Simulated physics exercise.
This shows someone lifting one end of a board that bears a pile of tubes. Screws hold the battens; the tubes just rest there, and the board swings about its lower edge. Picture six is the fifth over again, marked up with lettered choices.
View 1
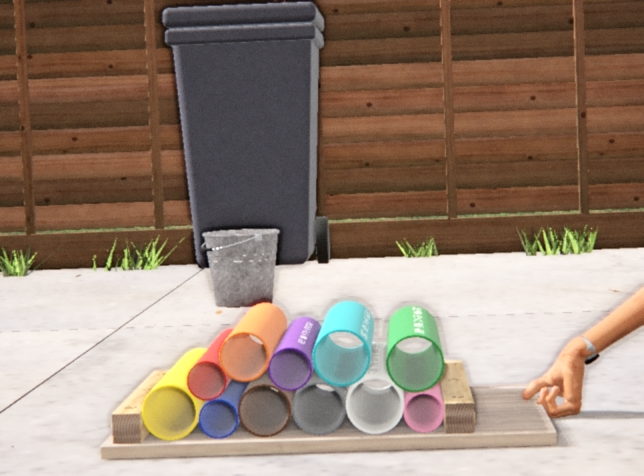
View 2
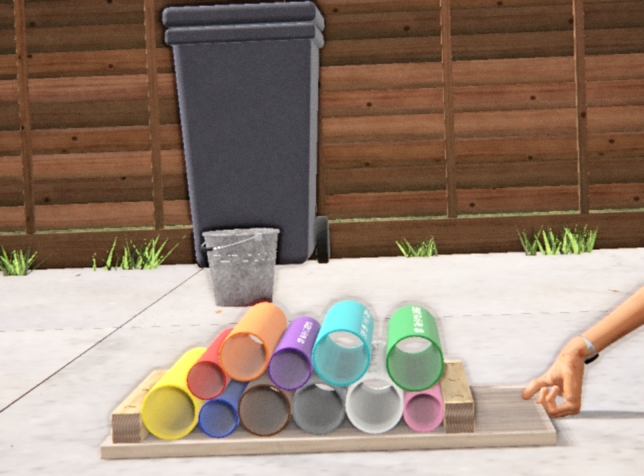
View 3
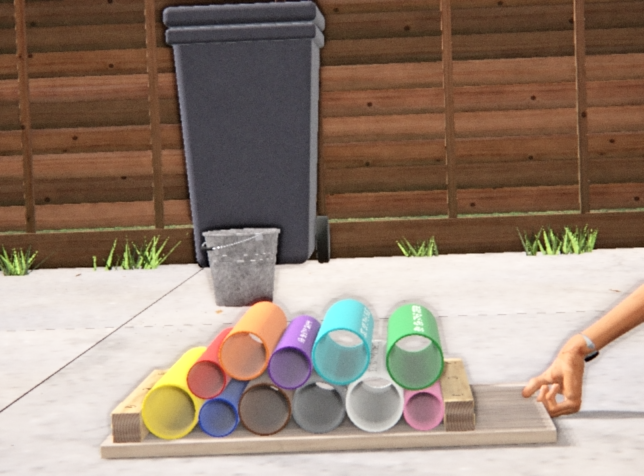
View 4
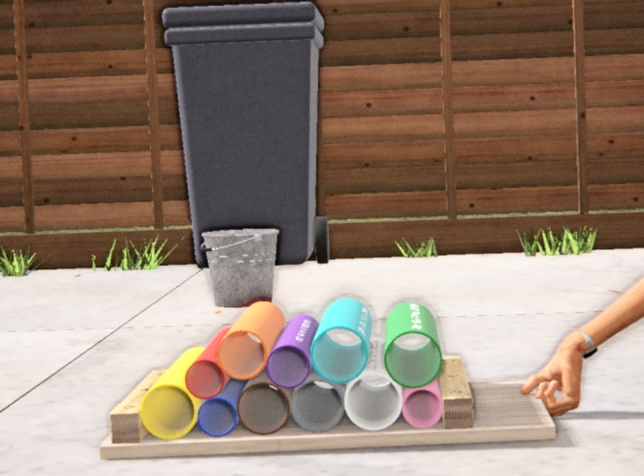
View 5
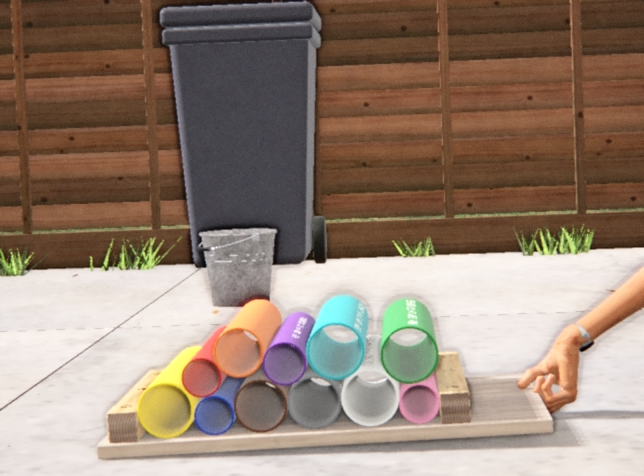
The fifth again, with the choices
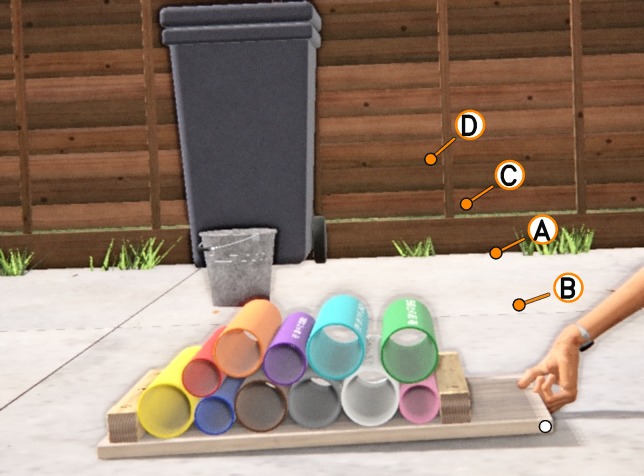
In the video, a hand at the right grips the end of a wooden board holding a stack of colourful tubes between two wooden blocks and raises it very slightly, while the tubes barely shift relative to the board.
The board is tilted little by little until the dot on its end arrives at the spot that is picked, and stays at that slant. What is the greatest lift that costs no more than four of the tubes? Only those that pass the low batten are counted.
Lift it to D and no more.
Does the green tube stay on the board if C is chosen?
Yes, with C.
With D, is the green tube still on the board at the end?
Yes, with D.
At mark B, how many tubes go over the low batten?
At B the number is none.
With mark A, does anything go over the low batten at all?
At A: No.
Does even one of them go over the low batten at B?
No, at B.
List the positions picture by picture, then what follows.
White tube (375, 405); pink tube (424, 412); turquoise tube (342, 358), in the first picture.
Turquoise tube (341, 357); red tube (207, 380), in the second picture.
Board (332, 403); white tube (375, 403); pink tube (424, 410); blue tube (219, 418), in the third picture.
Board (331, 402); yellow tube (169, 411); blue tube (217, 417), in the fourth picture.
Board (328, 399); yellow tube (166, 410); blue tube (214, 415), in the fifth picture.
On the marked copy, A at (496, 253); B at (519, 305); C at (466, 204); D at (431, 159); the white dot at (545, 426).
Taking D. A third of the way, board at 21°.
Two thirds of the way, board at 39°.
When it is over, board at 39°, none over the low batten.
As for the rest, A none over the low batten; B none over the low batten; C none over the low batten.
